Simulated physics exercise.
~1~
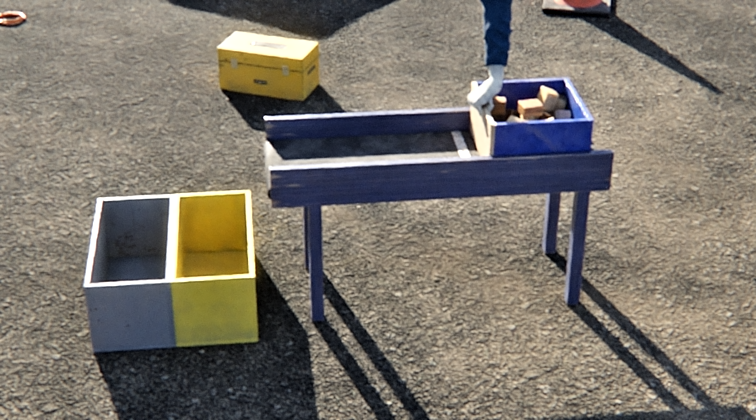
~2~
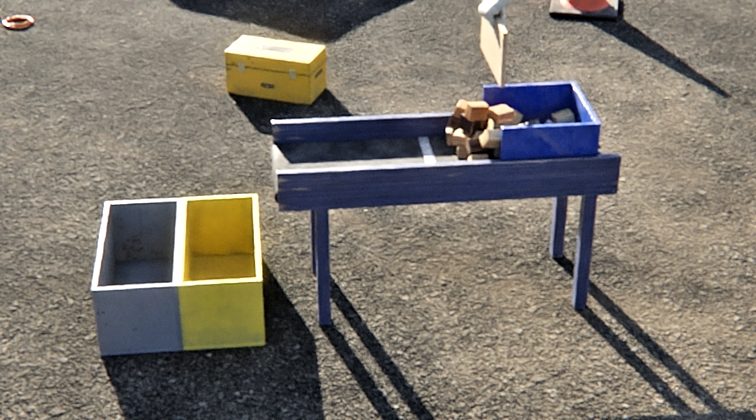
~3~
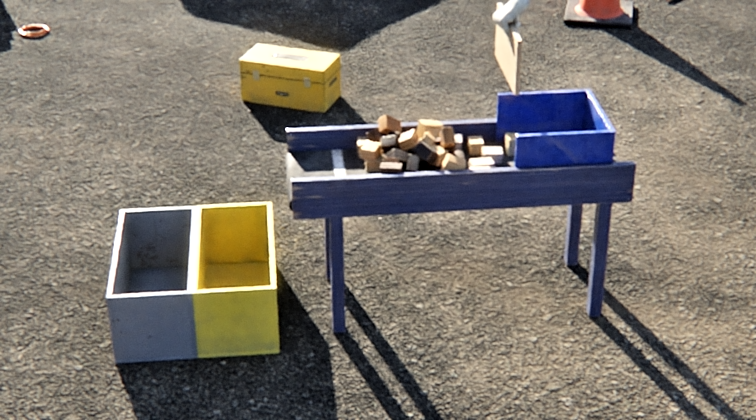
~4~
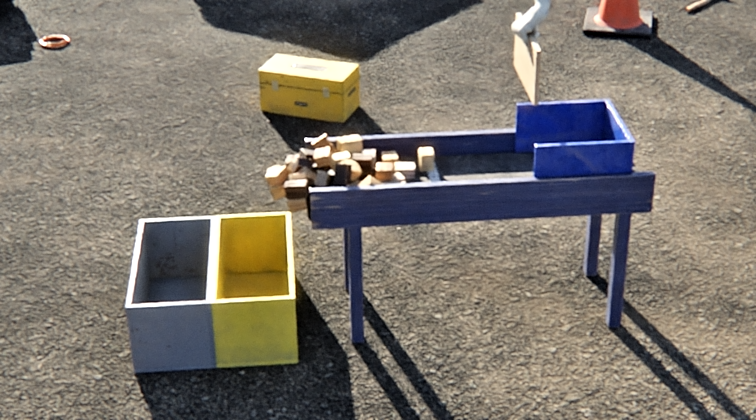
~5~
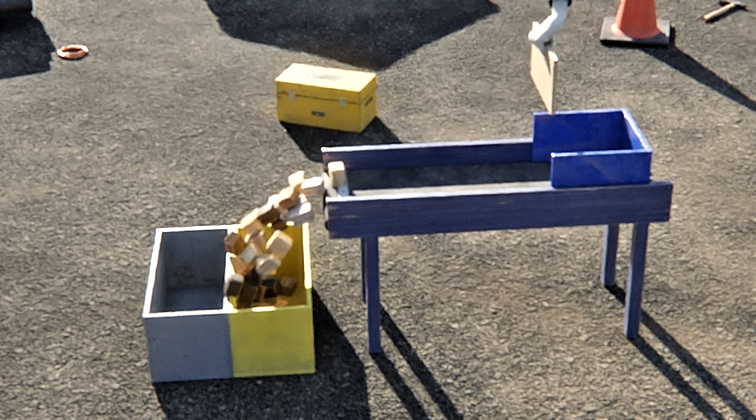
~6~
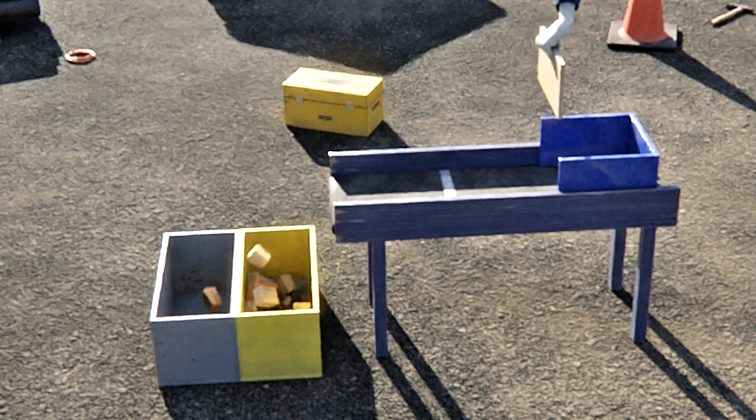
Wooden blocks riding a belt left from a blue pen after a hand lifts the gate, most tumbling into a yellow tub, few into the grey bin.
